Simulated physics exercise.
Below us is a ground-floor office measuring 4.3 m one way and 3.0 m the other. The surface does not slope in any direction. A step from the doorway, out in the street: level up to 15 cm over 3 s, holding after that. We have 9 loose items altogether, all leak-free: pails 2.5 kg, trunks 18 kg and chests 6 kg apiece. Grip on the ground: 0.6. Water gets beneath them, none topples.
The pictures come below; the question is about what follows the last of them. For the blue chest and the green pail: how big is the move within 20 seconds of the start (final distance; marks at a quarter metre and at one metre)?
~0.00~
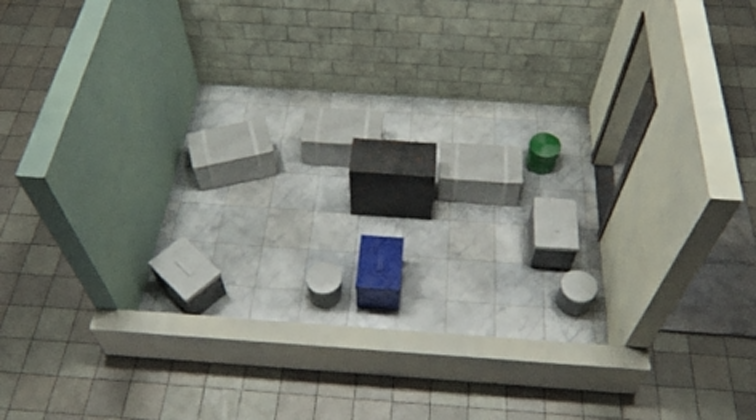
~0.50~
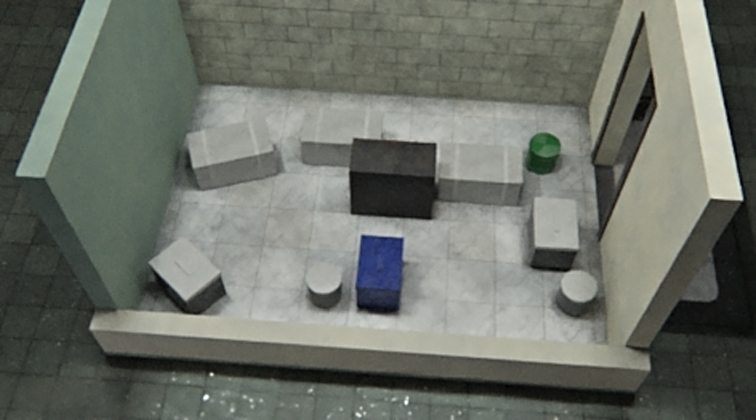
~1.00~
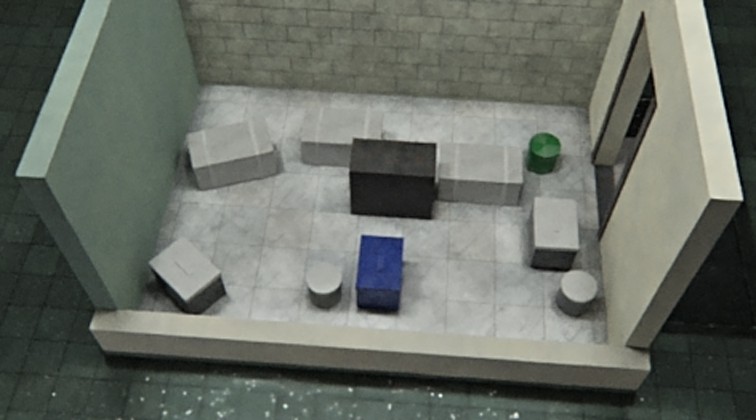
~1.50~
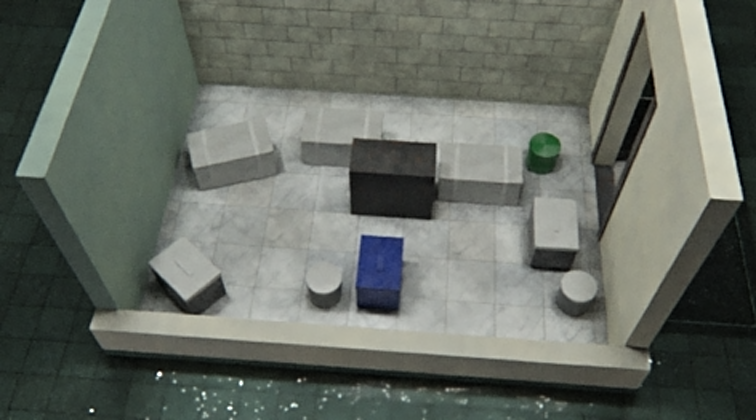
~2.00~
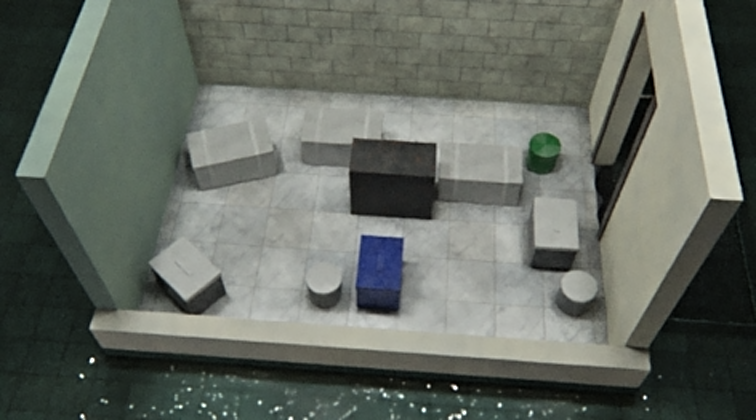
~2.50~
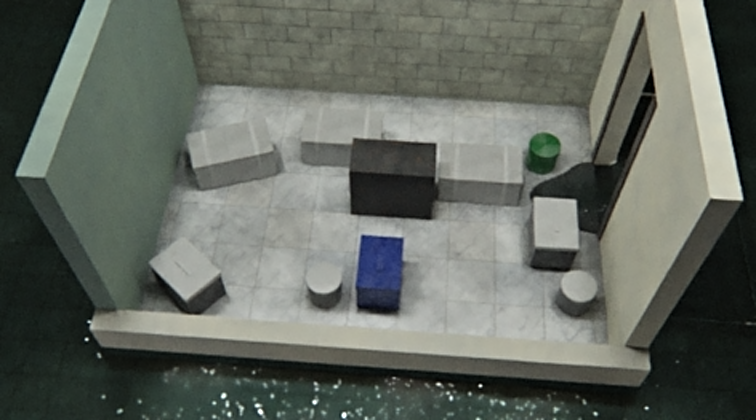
Looking at the end spots, the blue chest edges along a bit and the green pail goes a great distance.
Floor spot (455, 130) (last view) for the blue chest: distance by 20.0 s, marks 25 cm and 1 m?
Outcome - it ends up well away.
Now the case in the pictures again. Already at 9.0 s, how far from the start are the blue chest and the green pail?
About 80 and 350 cm by then.
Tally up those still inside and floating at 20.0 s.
I get 9.
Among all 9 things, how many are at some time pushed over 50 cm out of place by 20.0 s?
9 in all.
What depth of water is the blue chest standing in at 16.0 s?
I'd put it at about 8 cm.
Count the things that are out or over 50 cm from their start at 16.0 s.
By then 7.
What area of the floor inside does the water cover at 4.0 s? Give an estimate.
Roughly 3.5 m2.
After 4.0 s the blue chest is near (380, 262), 0.0 m from its start, aground; the green pail is near (508, 95), 0.7 m from its start, aground; 0 afloat.
After 9.0 s the blue chest is near (303, 234), 0.8 m from its start, aground; the green pail is near (208, 85), 3.6 m from its start, afloat; 5 afloat.
After 16.0 s the blue chest is near (328, 188), 0.9 m from its start, afloat; the green pail is near (192, 234), 3.6 m from its start, afloat; 9 afloat.
After 20.0 s the blue chest is near (346, 216), 0.6 m from its start, afloat; the green pail is near (228, 265), 3.4 m from its start, afloat; 9 afloat.
